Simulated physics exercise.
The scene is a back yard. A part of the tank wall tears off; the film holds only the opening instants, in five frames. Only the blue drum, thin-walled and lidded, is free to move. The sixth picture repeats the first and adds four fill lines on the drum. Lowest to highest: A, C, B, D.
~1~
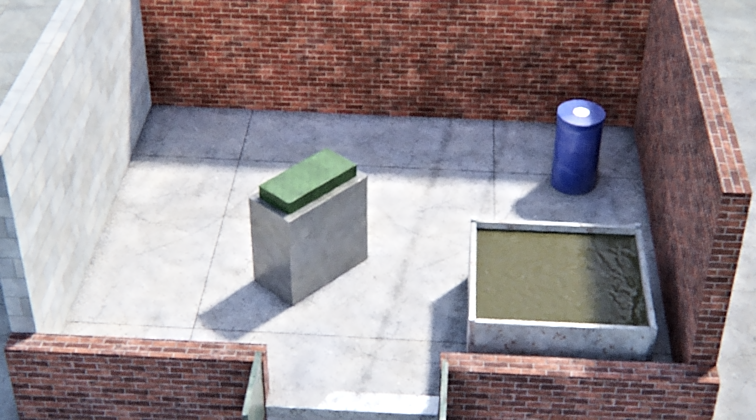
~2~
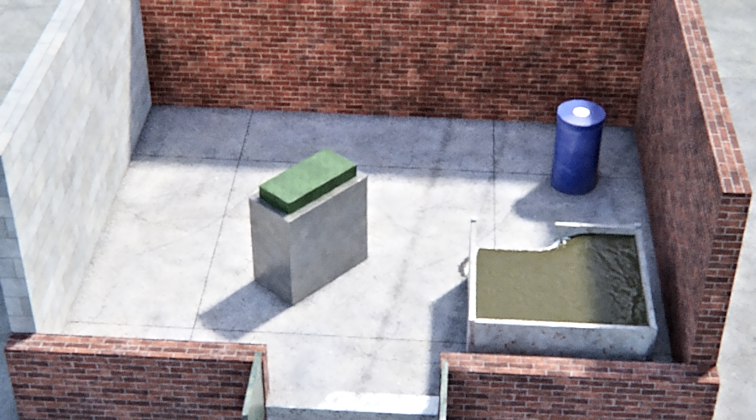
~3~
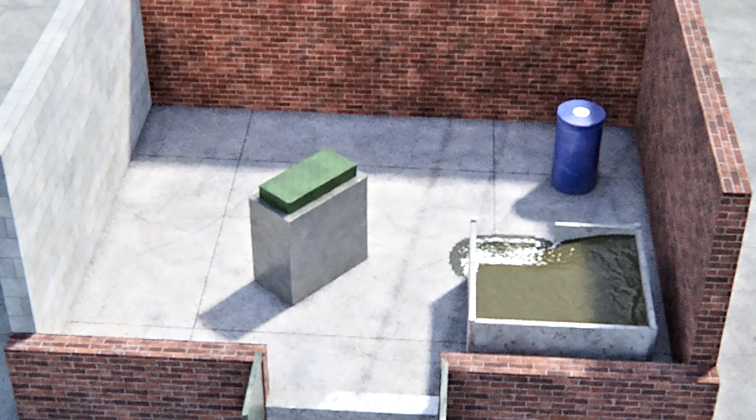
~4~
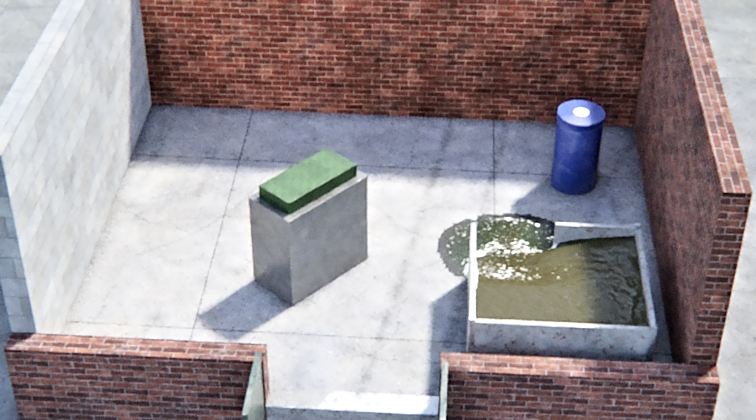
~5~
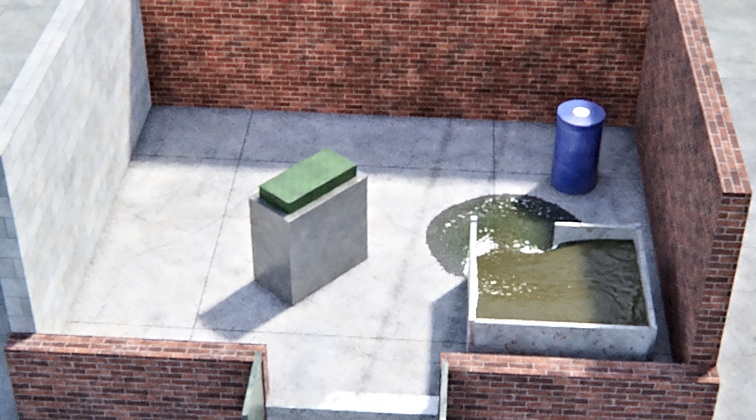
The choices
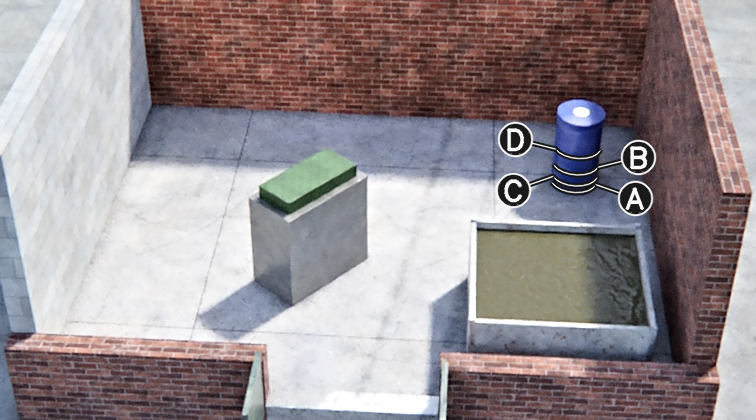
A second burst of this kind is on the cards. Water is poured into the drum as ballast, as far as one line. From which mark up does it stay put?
Level B.
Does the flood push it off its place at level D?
No, that is safe.
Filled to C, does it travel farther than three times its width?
No, it does not.
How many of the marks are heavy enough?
Two of them.
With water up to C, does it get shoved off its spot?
Yes, that goes wrong.
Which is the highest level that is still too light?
C it is.
On the marked copy, A at (574, 192); B at (576, 174); C at (575, 186); D at (578, 158); from the bottom up A, C, B, D.
For level A, it is pushed about twice its own width away.
For level B, it does not move.
For level C, it is pushed about its own width away.
For level D, it does not move.
